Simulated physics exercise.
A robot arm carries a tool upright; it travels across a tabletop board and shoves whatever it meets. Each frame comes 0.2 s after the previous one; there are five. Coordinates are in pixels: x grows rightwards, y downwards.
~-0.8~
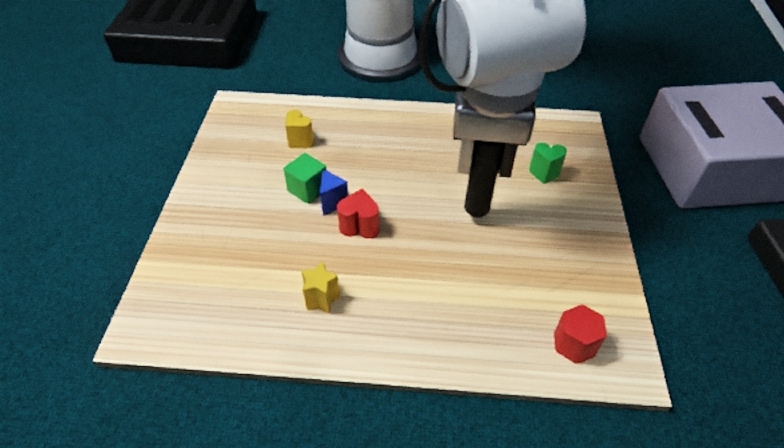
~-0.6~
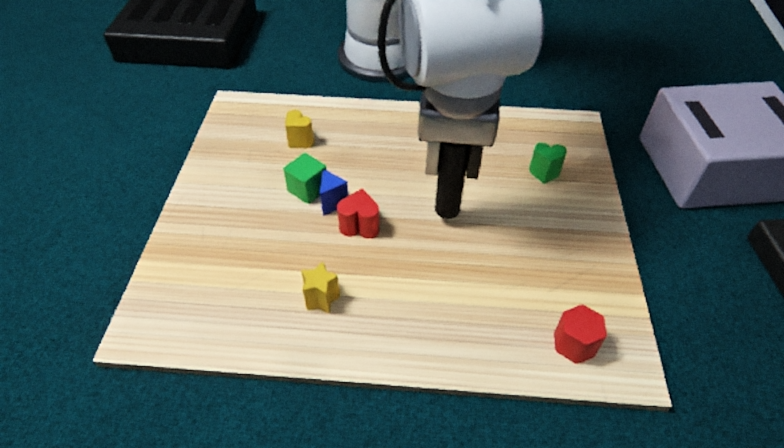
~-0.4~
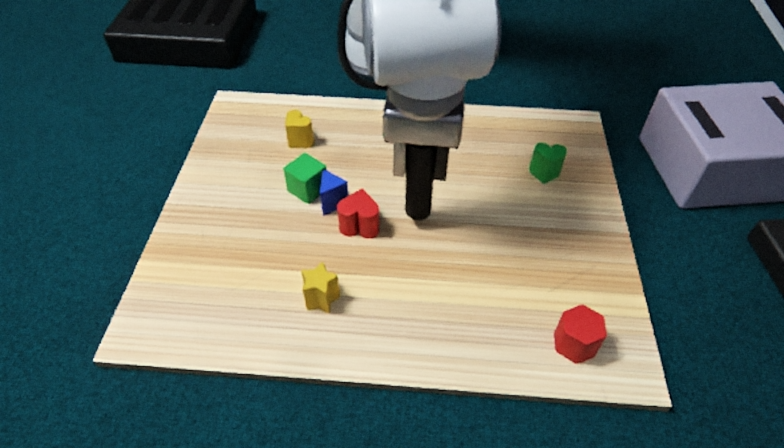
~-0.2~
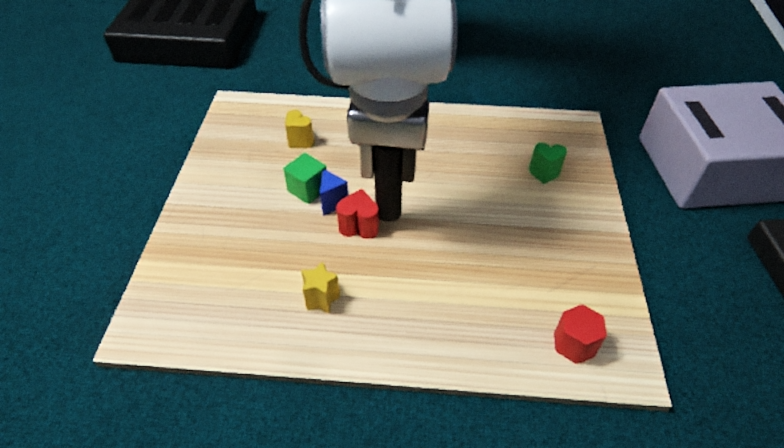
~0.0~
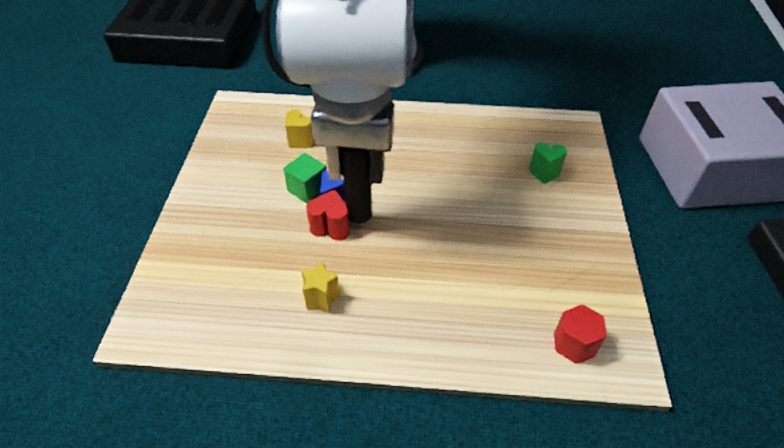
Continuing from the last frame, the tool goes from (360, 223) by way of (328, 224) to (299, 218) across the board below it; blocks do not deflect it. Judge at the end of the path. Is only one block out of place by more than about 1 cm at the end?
Short answer: Yes.
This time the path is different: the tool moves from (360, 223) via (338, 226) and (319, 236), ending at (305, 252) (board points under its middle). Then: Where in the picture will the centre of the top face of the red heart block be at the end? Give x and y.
Around (282, 212).
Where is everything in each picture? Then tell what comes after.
In the first picture, tool's lower end at (477, 209); green four-sided block at (305, 167); red heart block at (359, 204); blue three-sided block at (330, 181).
In the second picture, tool at (447, 210); blocks still.
In the third picture, tool at (418, 212); blocks still.
In the fourth picture, tool at (389, 213); blocks still.
In the fifth picture, tool at (359, 215); green four-sided block at (305, 167); red heart block at (328, 205); blue three-sided block at (330, 181).
What follows on the original path. Halfway along, tool at (327, 215); red heart block at (296, 206).
At the end, tool at (297, 209); green four-sided block still; red heart block at (267, 207), turned 15° anticlockwise; blue three-sided block at (328, 180), turned 20° clockwise.
